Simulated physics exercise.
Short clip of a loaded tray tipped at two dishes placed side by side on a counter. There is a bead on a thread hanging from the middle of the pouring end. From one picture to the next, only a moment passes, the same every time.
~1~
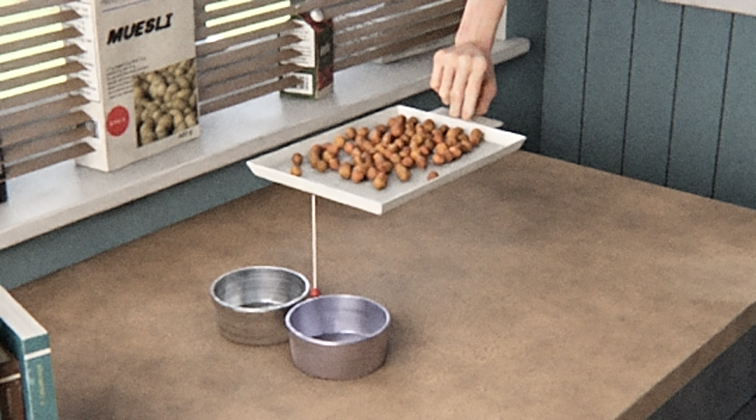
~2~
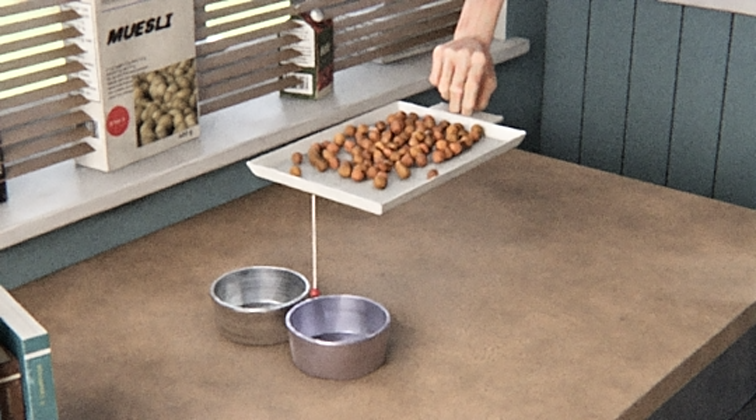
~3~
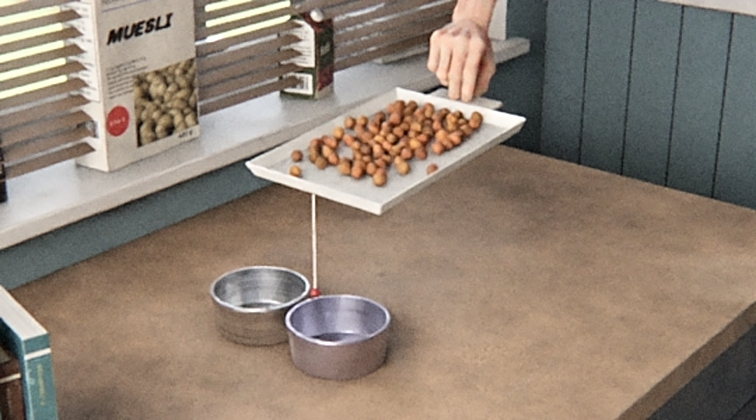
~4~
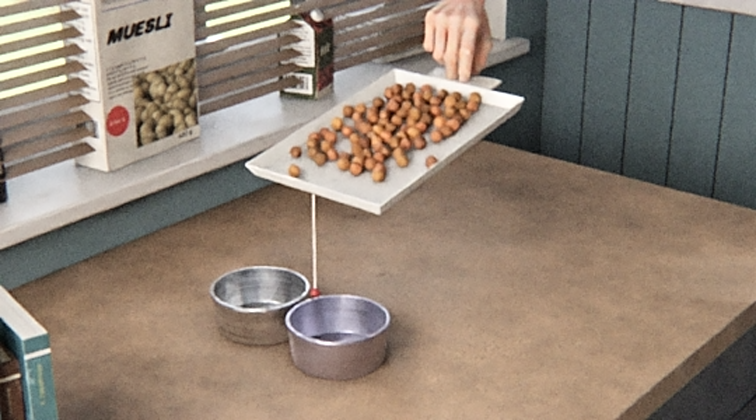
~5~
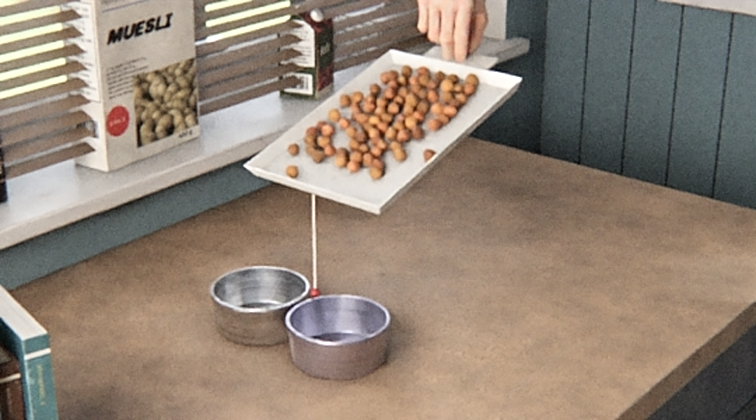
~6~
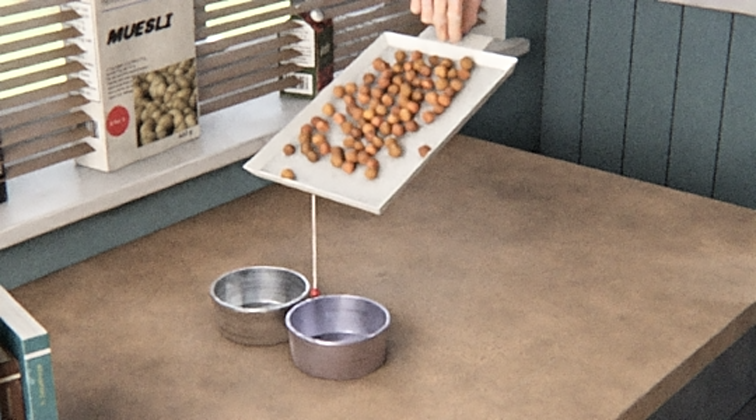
To begin with, a hand holds a white tray of hazelnuts nearly flat above two metal dishes on a brown counter, a red bead hanging on a thread from its near edge. The hand then raises the far end, steepening the tray, and the nuts shift slightly down its surface.
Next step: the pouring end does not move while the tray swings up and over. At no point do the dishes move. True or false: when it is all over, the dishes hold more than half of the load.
False.
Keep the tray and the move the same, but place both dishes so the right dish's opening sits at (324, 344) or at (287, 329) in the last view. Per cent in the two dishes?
80 %, then 70 %.
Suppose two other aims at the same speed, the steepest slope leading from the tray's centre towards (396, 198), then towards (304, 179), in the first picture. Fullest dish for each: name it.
Rightward dish on the first try, Leftward dish on the second.
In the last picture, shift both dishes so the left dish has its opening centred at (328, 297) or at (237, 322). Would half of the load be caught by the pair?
Result, first setup: The minor share; second setup: The bulk.
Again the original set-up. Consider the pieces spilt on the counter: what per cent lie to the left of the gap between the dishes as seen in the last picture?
Roughly 80 in a hundred.
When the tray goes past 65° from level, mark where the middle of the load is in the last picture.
Near the pixel (296, 190).
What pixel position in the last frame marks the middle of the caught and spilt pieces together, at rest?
Near (260, 373), more or less.
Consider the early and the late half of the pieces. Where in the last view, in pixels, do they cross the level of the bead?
The first part at (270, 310); the rest at (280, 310).
Soon after the last picture, tray tipped steeply; about two thirds on the tray; a stray few in the right dish; about a third in the air.
A little later, tray tipped past a quarter turn; a stray few on the tray; a small part in the right dish; a small part in the left dish; about half outside both; about a quarter in the air.
Later still, tray tipped past a quarter turn; about a quarter in the right dish; a small part in the left dish; about two thirds outside both.
At rest, tray tipped past a quarter turn; about a quarter in the right dish; a small part in the left dish; about two thirds outside both.
